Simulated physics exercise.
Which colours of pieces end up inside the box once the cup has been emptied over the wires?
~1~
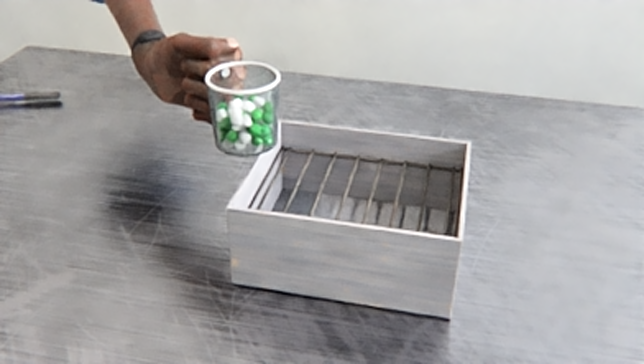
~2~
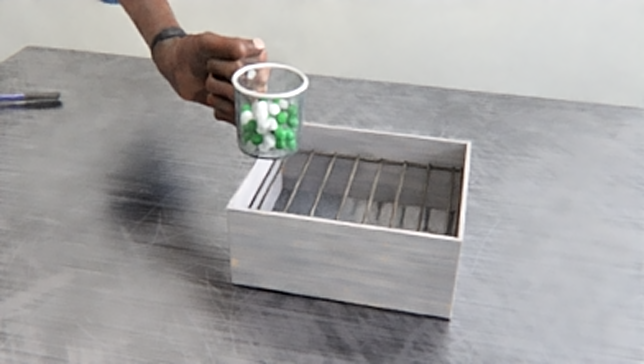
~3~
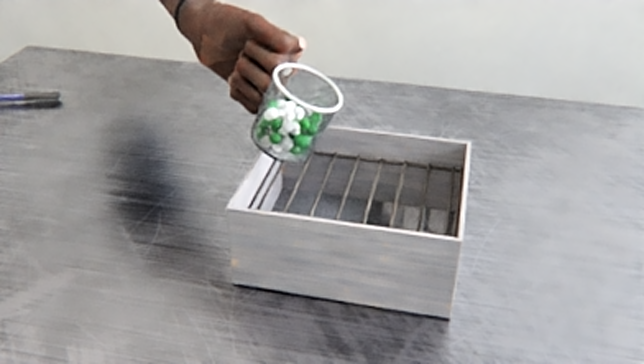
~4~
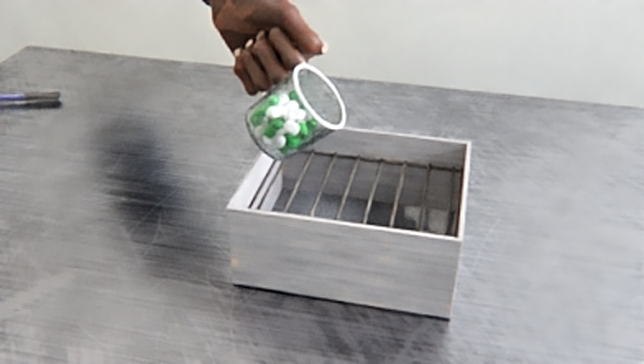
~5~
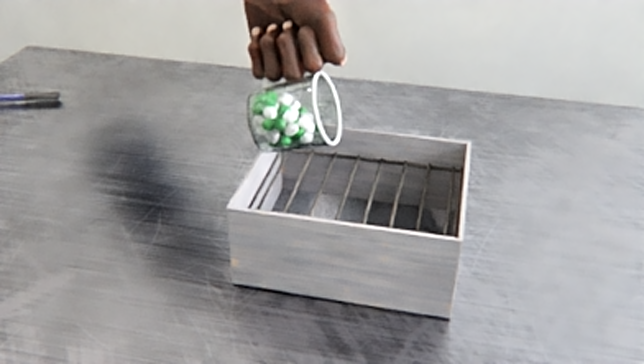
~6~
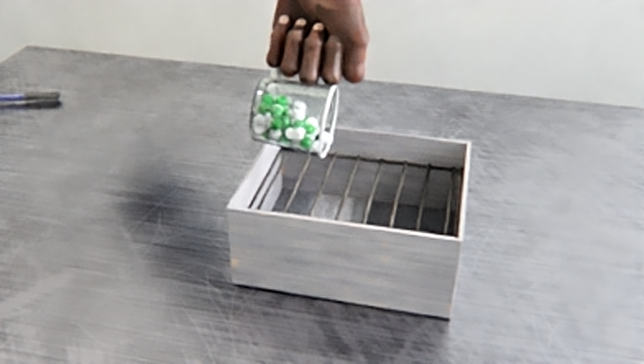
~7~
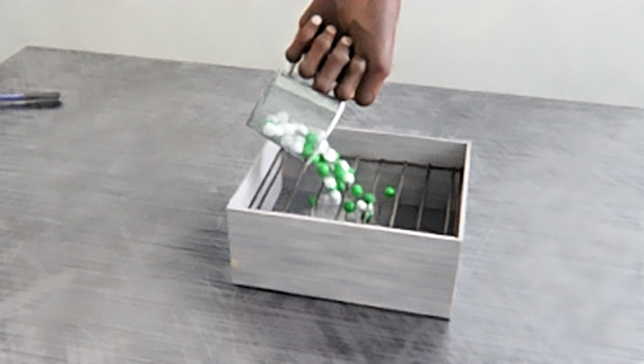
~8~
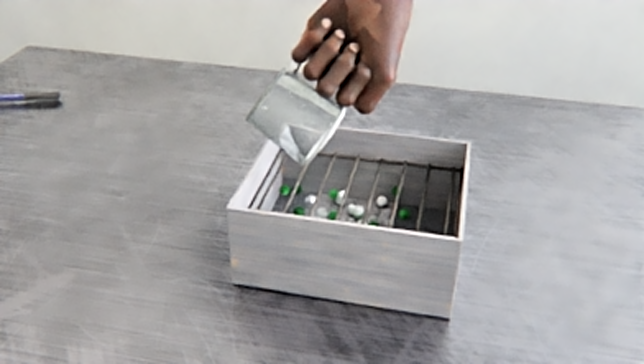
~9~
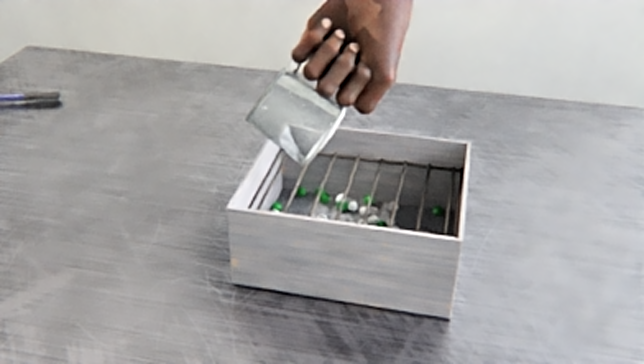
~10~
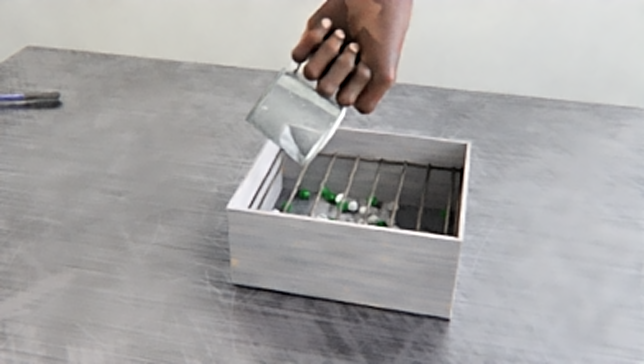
Both colours do. The white pieces and the green pieces all fall between the wires and come to rest in the box below.
Hand moving a clear cup right and tipping green and white pieces over a wired box, all dropping between the wires inside.
